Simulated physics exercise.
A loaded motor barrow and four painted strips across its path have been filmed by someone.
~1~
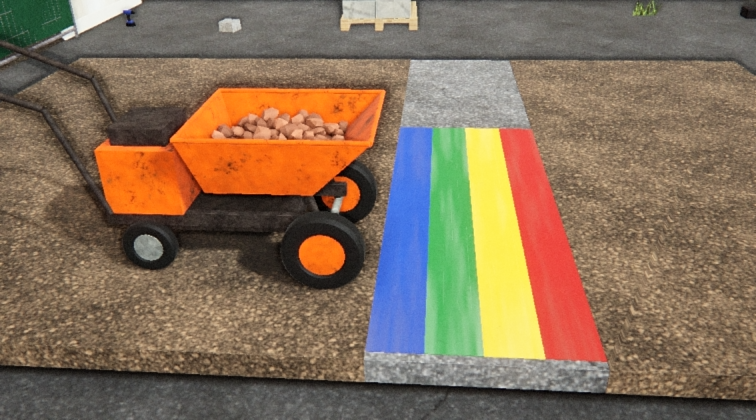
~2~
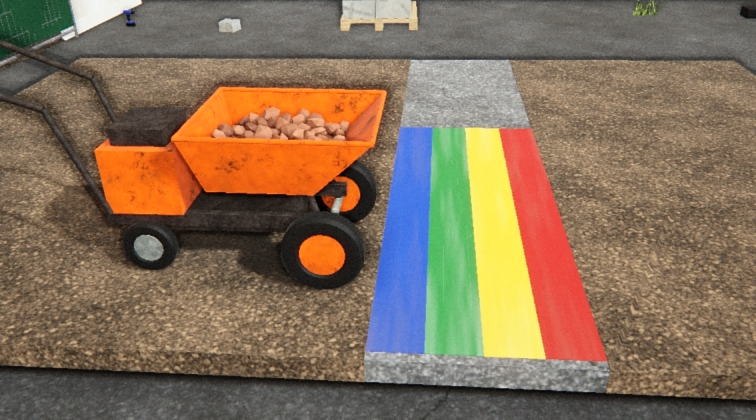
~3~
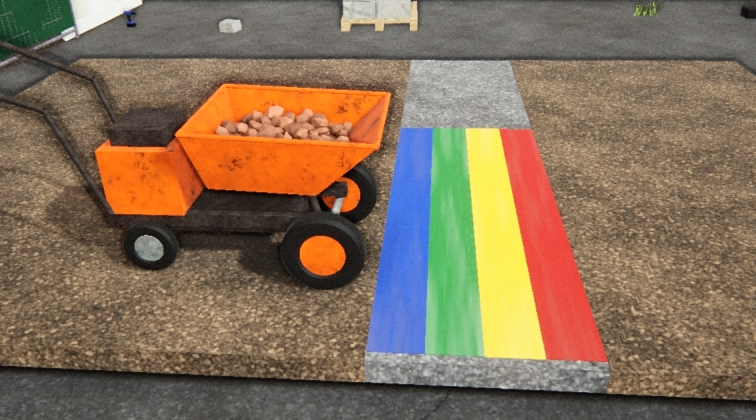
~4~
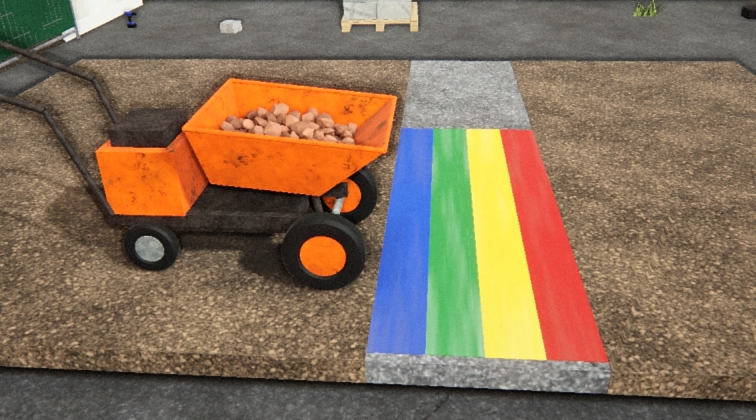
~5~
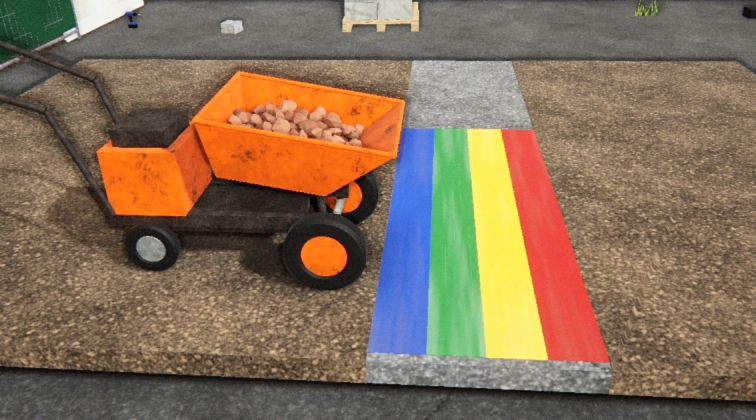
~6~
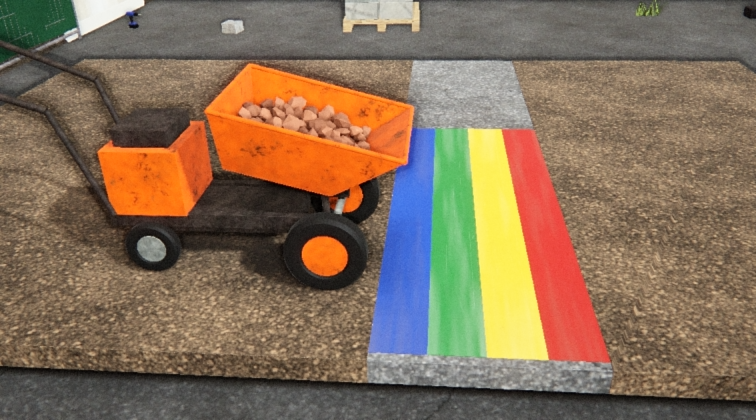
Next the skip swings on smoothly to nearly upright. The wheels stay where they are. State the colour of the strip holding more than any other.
It is yellow.
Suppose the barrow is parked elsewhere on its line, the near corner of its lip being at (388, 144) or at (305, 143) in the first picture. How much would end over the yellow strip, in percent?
The share would be near 40 percent, and then near 20 percent.
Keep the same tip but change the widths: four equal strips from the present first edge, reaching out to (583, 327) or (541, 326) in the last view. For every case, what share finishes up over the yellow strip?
40 and 20 percent, roughly.
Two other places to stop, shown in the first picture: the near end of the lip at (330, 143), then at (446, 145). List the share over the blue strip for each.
The first position yields around 0 per cent; the second yields around 0 per cent.
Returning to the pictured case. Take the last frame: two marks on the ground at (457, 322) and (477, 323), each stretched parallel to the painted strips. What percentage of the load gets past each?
Result, first then second: 70 %, 70 %.
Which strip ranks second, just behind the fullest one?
It's the red one next.
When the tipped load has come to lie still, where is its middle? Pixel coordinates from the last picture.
I'd put the middle somewhere around (508, 253).
Shortly afterwards, skip tipped steeply; the whole lot in the skip.
Next, skip tipped right over; near half in the skip; near a quarter over the green strip; near a third over the yellow strip; only a few over the red strip.
Some moments later, skip tipped right over; near a quarter in the skip; a little over the green strip; near a third over the yellow strip; near a quarter over the red strip; a little off the paint.
In the end, skip tipped right over; near a quarter in the skip; none at all over the blue strip; a little over the green strip; near a third over the yellow strip; near a quarter over the red strip; a little off the paint.
